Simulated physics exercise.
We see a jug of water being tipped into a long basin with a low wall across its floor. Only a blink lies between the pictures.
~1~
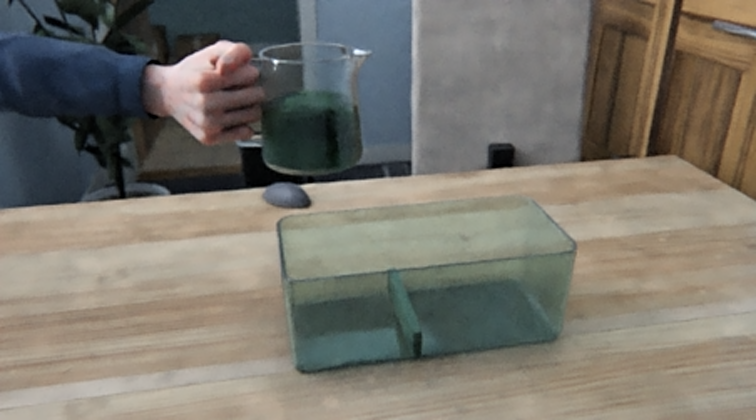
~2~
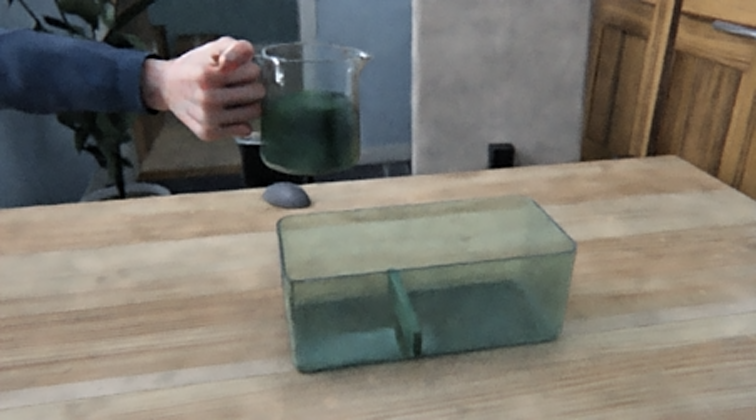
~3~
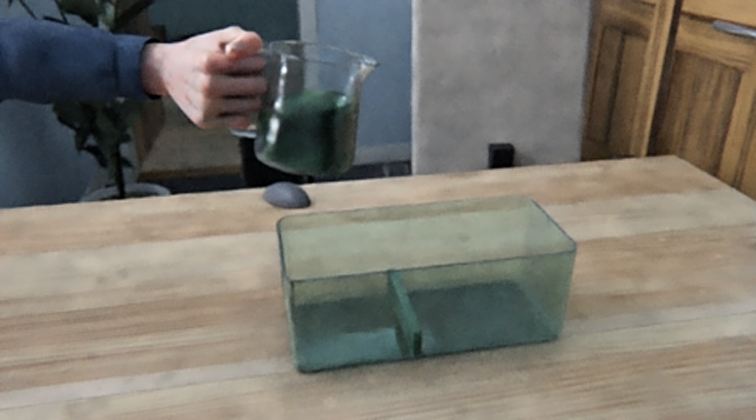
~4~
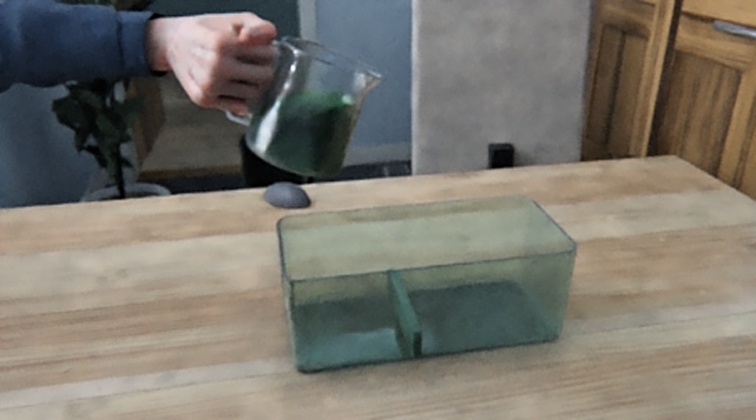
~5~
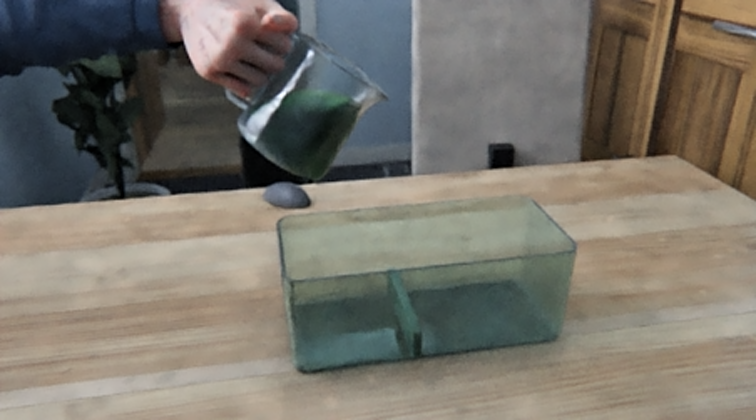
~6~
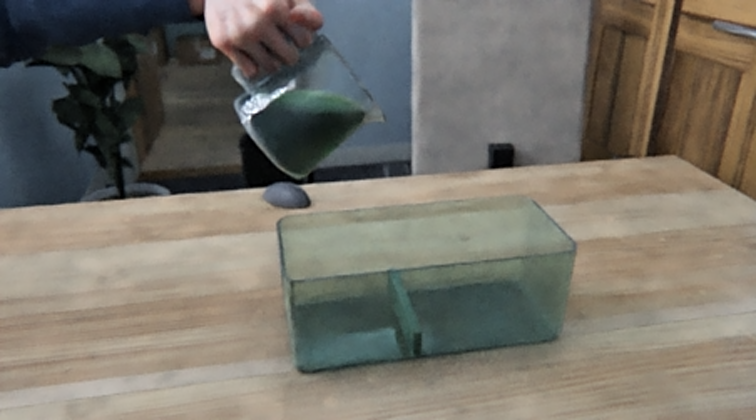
Above a wooden table, a hand steadily tilts a glass jug of dark green liquid rightward.
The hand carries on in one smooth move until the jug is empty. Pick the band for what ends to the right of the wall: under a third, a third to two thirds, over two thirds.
It comes to more than two thirds.
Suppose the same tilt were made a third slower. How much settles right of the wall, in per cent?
Near 80 %.
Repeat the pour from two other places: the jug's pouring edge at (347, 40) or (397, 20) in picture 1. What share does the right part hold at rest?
First some 30, then 85 per cent.
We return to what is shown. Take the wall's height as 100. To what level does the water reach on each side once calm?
Left: 10 %. Right: 40 %.
A moment on, the jug is tipped right over and 50 per cent is still to pour, 2 is left of the wall and 10 right of it.
Next, the jug is tipped right over and 9 per cent is still to pour, 13 is left of the wall and 65 right of it.
Then the jug is tipped right over and 0 per cent is still to pour, 17 is left of the wall and 79 right of it.
Later the jug is tipped right over and 0 per cent is still to pour, 19 is left of the wall and 79 right of it.
At rest 19 per cent lies left of the wall, 80 right of it and 2 outside.
